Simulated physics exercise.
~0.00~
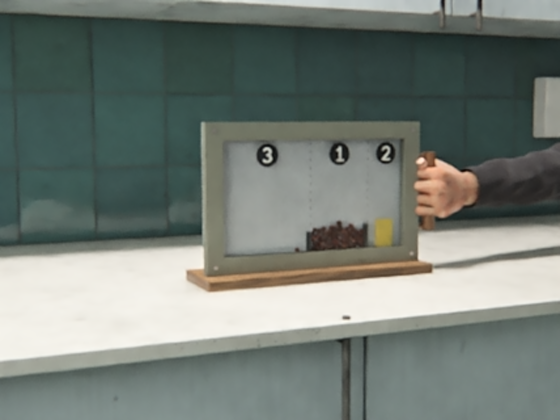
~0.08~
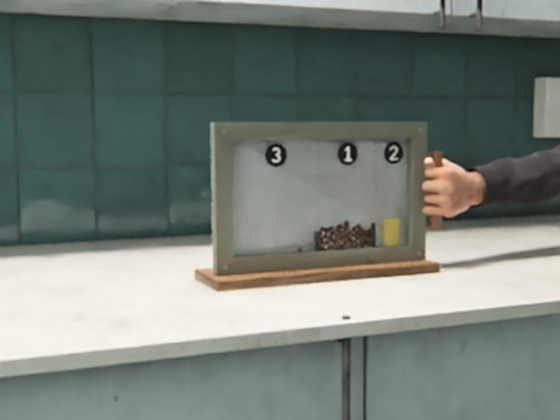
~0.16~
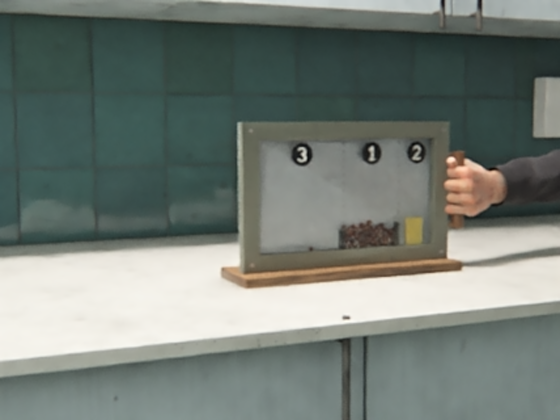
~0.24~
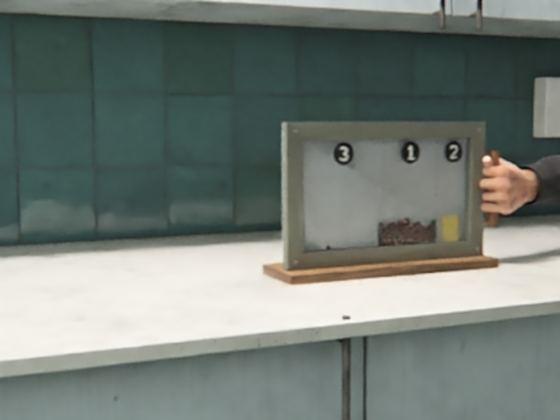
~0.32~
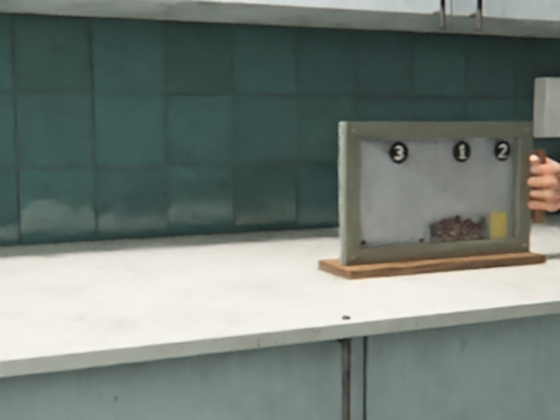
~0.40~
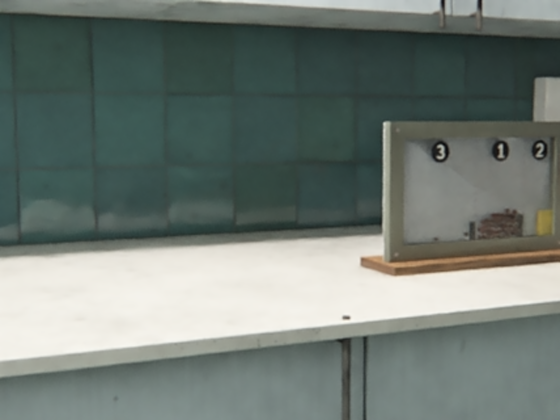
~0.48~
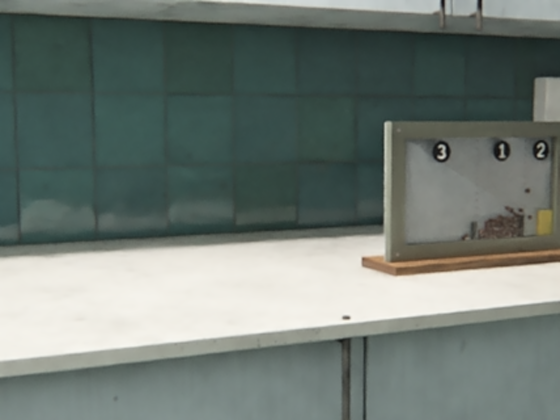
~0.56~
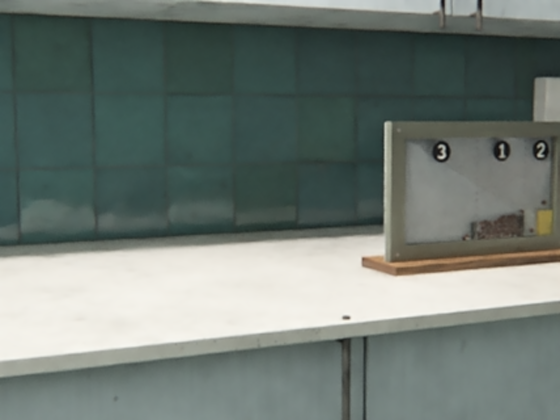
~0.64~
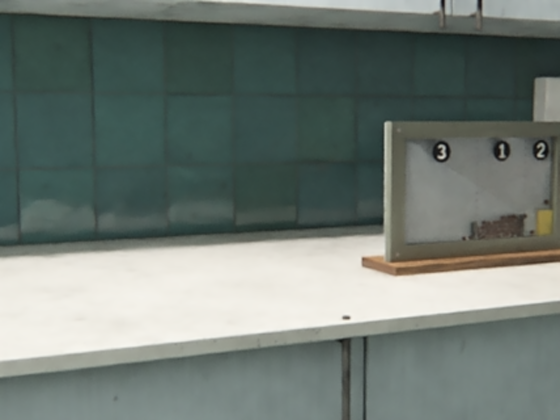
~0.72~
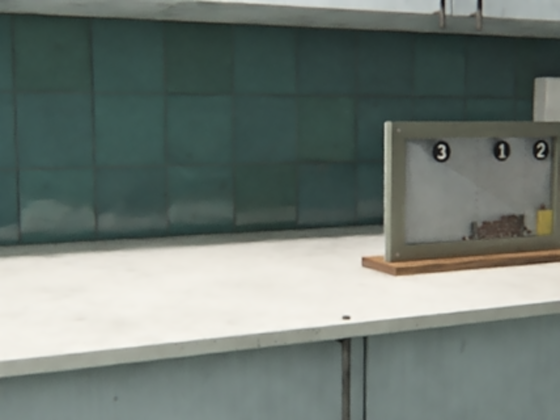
To begin with, a hand grips the right side of a thin upright tray on a pale counter, with dark beads heaped low in the middle strip and a yellow block beside them on the right. The tray slides slowly to the right, then picks up speed, the heap staying mostly together. The hand passes out of view as the tray nears the right edge and stops. The beads then surge up toward the yellow block and slump back into a low pile. At the end the tray stands still, with most beads under the middle number.
